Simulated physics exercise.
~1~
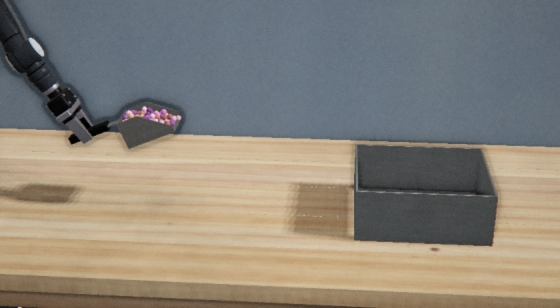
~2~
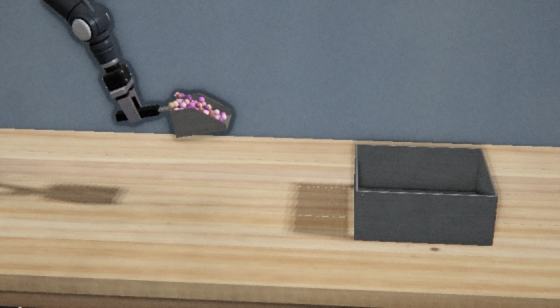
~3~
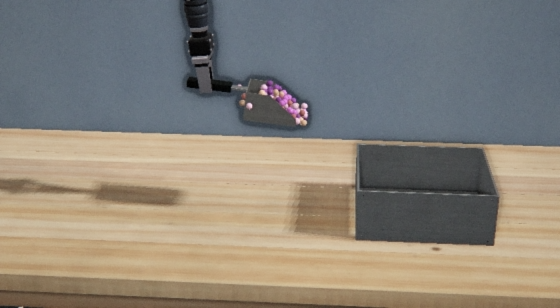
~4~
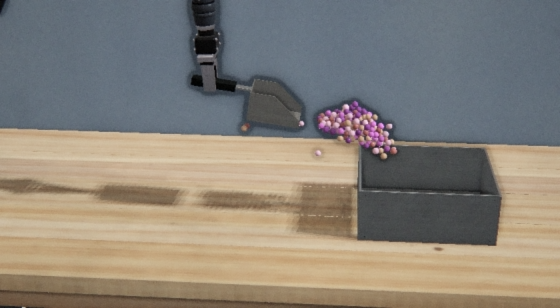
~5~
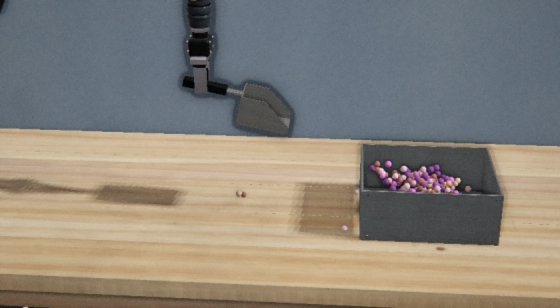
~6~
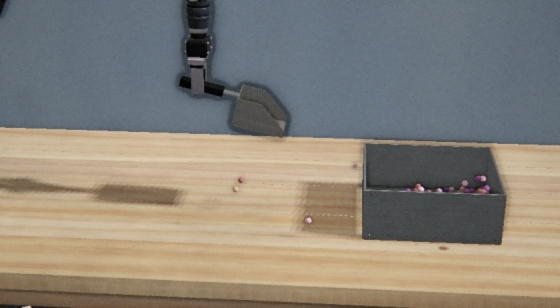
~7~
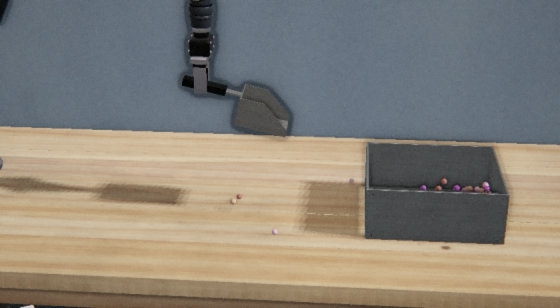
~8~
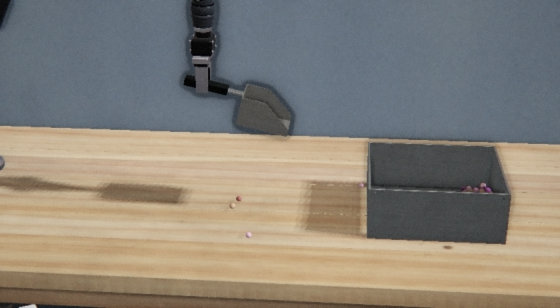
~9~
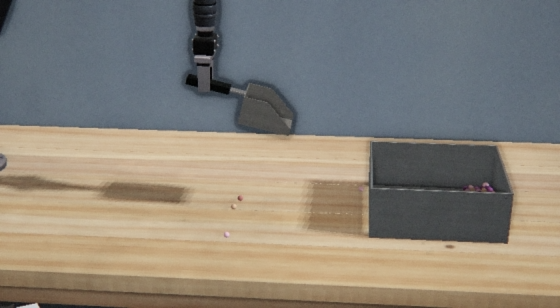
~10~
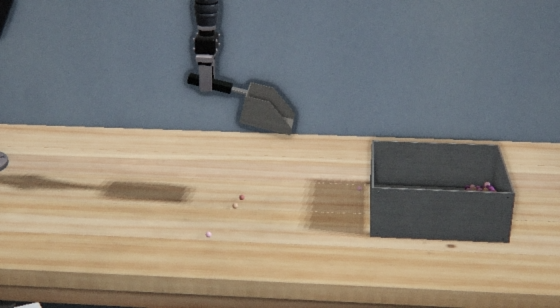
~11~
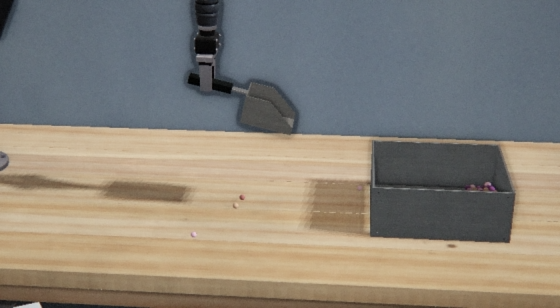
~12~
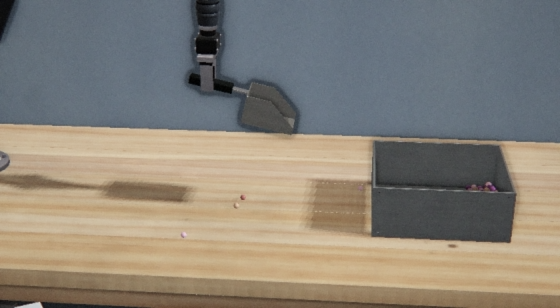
A black robot arm holds a dark grey scoop heaped with pink, purple and cream round sweets above a pale wooden table, seen from the front and slightly above against a blue-grey wall. An open dark grey bin stands on the right. The arm carries the scoop rightward, tipping it forward, and the sweets fly off in a cluster over the bin's left edge. Nearly all drop inside and settle low towards its right side, while a few land on the table. One stray rolls left as the emptied scoop hangs tilted, almost still, to the end.
